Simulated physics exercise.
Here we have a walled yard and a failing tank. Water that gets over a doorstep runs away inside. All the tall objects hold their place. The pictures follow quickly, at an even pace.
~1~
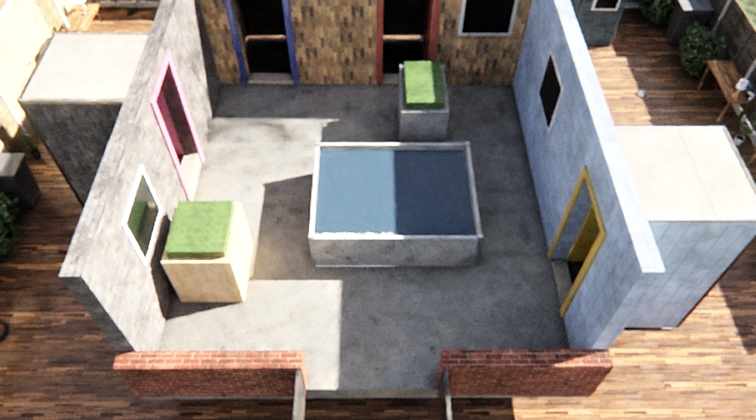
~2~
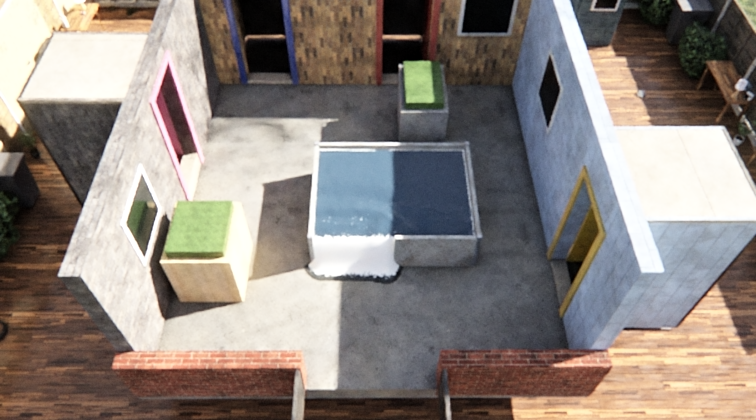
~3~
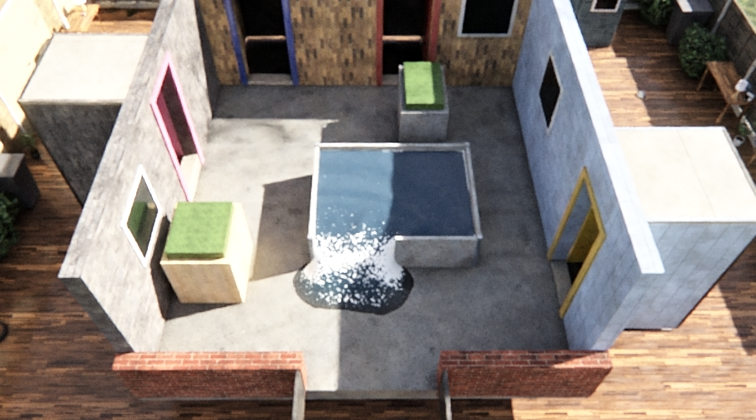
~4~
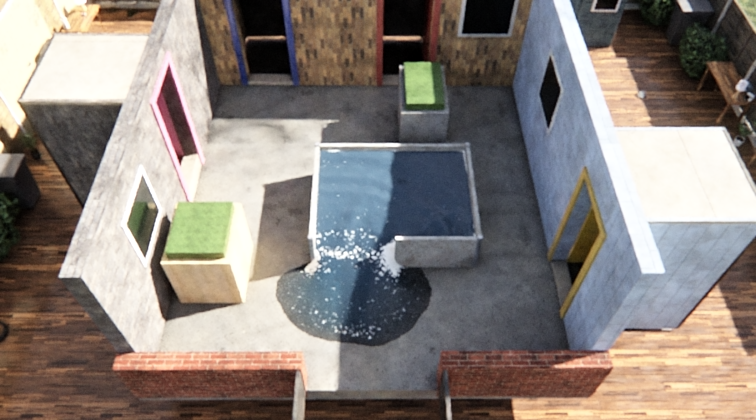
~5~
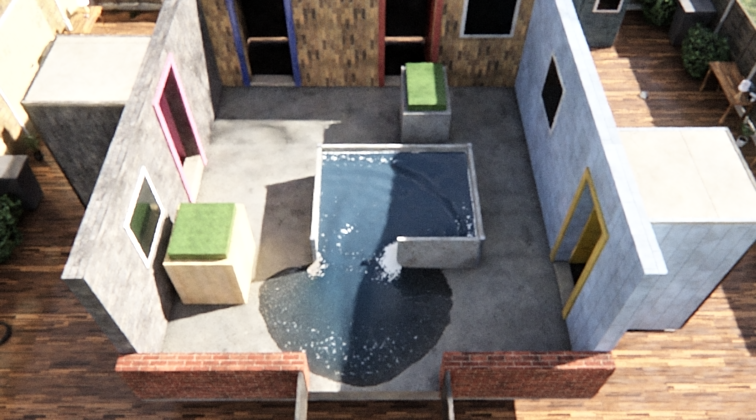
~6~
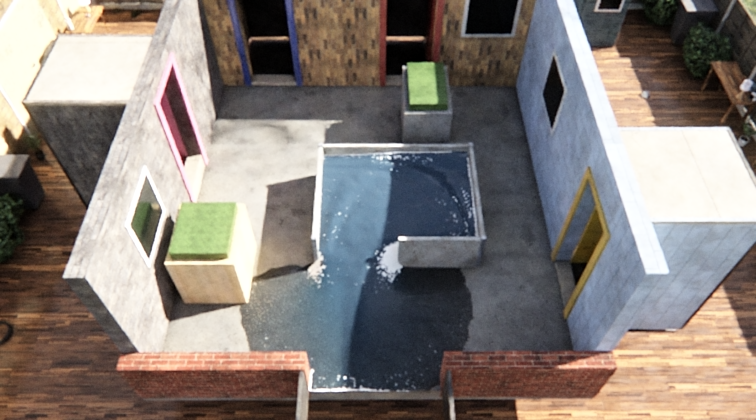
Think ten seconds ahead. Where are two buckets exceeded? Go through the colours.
One by one: The red door admits no more than that; the pink door admits no more than that; the yellow door admits no more than that; the blue door admits no more than that.
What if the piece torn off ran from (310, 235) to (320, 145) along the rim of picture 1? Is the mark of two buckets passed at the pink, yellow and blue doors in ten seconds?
My reading: The pink one passes that mark; the yellow one floods; the blue one takes more.
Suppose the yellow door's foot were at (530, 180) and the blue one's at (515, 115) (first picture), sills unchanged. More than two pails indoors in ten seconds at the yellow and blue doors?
The yellow door is under; the blue door is under.
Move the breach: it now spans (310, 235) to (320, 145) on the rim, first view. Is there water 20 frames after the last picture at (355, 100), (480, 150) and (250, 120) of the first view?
One after the other: Wet, dry, covered.
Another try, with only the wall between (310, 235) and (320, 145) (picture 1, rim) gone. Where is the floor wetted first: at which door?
The door marked pink.
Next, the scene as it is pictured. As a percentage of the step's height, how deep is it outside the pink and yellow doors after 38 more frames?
Roughly 10 per cent, then 70 per cent.
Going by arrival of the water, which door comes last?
It is the red-painted one.
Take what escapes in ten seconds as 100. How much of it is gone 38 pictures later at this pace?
I make it 80 per cent.
A moment on, water covers 20 % of the floor; the red door not reached, the pink door not reached, the yellow door not reached, the blue door not reached.
Next, water covers 25 % of the floor; the red door not reached, the pink door not reached, the yellow door not reached, the blue door not reached.
Then, water covers 40 % of the floor; the red door not reached, the pink door wet at the sill, nothing in, the yellow door wet at the sill, nothing in, the blue door not reached.
Later, water covers 55 % of the floor; the red door not reached, the pink door wet at the sill, nothing in, the yellow door wet at the sill, nothing in, the blue door wet at the sill, nothing in.
In the end, water covers 75 % of the floor; the red door wet at the sill, nothing in, the pink door wet at the sill, nothing in, the yellow door wet at the sill, nothing in, the blue door wet at the sill, nothing in.
